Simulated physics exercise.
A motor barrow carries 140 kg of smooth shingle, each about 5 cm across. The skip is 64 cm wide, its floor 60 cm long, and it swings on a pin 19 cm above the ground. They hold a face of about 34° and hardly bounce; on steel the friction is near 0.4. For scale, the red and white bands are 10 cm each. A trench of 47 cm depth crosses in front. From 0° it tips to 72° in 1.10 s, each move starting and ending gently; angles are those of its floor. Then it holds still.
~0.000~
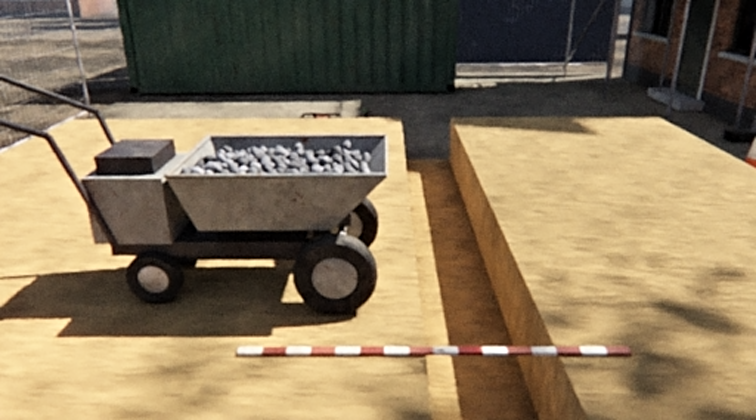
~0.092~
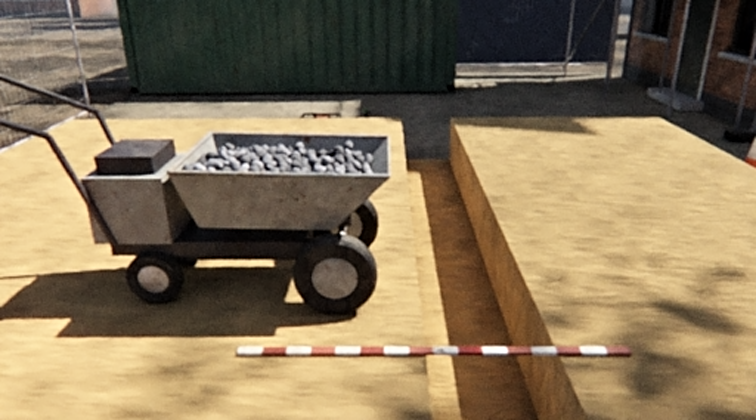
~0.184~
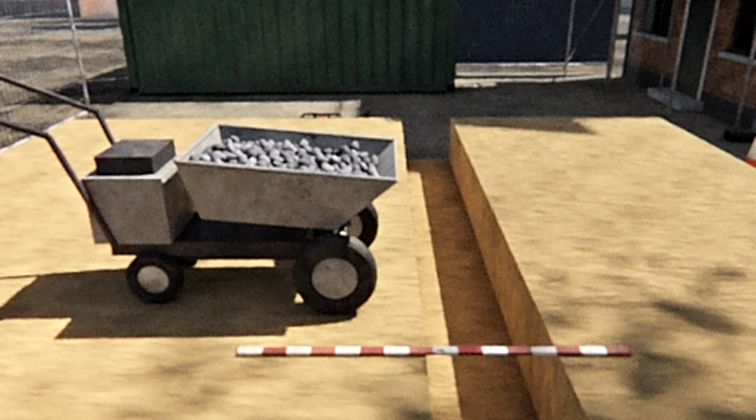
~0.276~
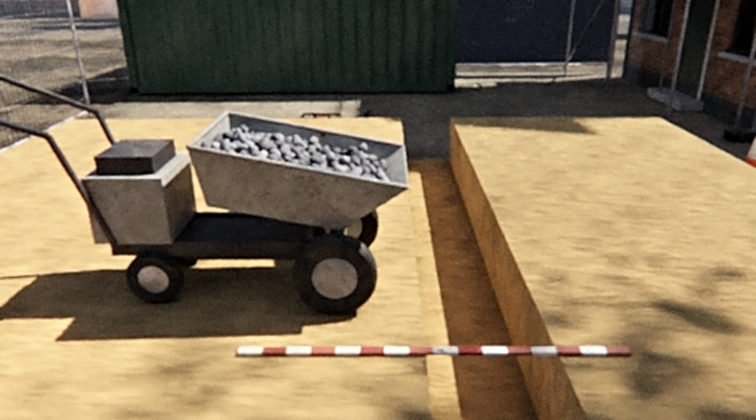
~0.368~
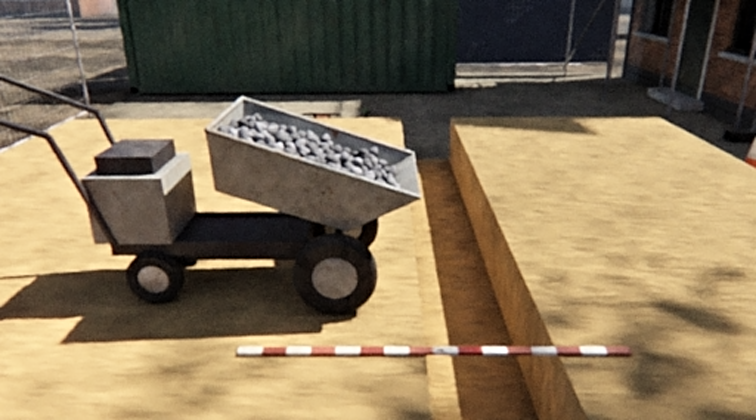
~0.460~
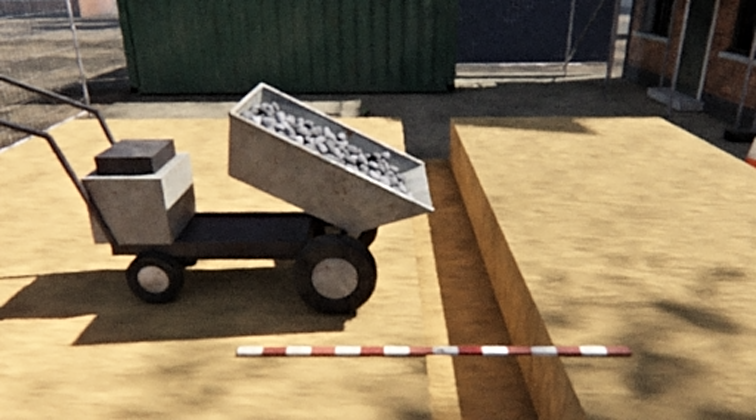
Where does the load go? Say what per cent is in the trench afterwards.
Roughly 98 per cent ends in the trench.
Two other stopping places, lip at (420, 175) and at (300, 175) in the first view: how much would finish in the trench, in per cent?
First some 75, then 70 per cent.
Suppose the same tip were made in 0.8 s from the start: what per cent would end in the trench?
It would be near 95 per cent.
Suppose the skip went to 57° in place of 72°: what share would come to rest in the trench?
It would be near 95 per cent.
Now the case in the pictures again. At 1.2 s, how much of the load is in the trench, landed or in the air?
About 55 per cent by then.
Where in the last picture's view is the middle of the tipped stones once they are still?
Around (482, 349).
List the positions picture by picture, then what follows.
The first frame shows lip at (387, 175), floor tilted 0°, highest stones at (254, 156).
In the second frame, the skip is at 1°, its lip at (390, 177); the top of the load is at (252, 155); the stones move at 0.2 m/s on average.
In the third frame, the skip is at 5°, its lip at (397, 181); the top of the load is at (245, 149); the stones move at 0.4 m/s on average.
The fourth frame shows lip at (408, 188), floor tilted 11°, highest stones at (242, 137); the stones move at 0.6 m/s on average.
In the fifth frame, the skip is at 19°, its lip at (421, 198); the top of the load is at (249, 124); the stones move at 0.7 m/s on average.
In the sixth frame, the skip is at 27°, its lip at (432, 211); the top of the load is at (263, 112); the stones move at 0.8 m/s on average.
After 0.8 s the floor is at 60°; 100 % in the skip; the foremost stones are at (455, 239).
After 1.2 s the floor is at 72°; 44 % in the skip, 56 % in the trench; the foremost stones are at (531, 292).
After 1.5 s the floor is at 72°; 8 % in the skip, 91 % in the trench, 2 % past the trench; the foremost stones are at (598, 272).
After 3.5 s the floor is at 72°; 0 % in the skip, 98 % in the trench, 2 % past the trench; the foremost stones are at (646, 273).
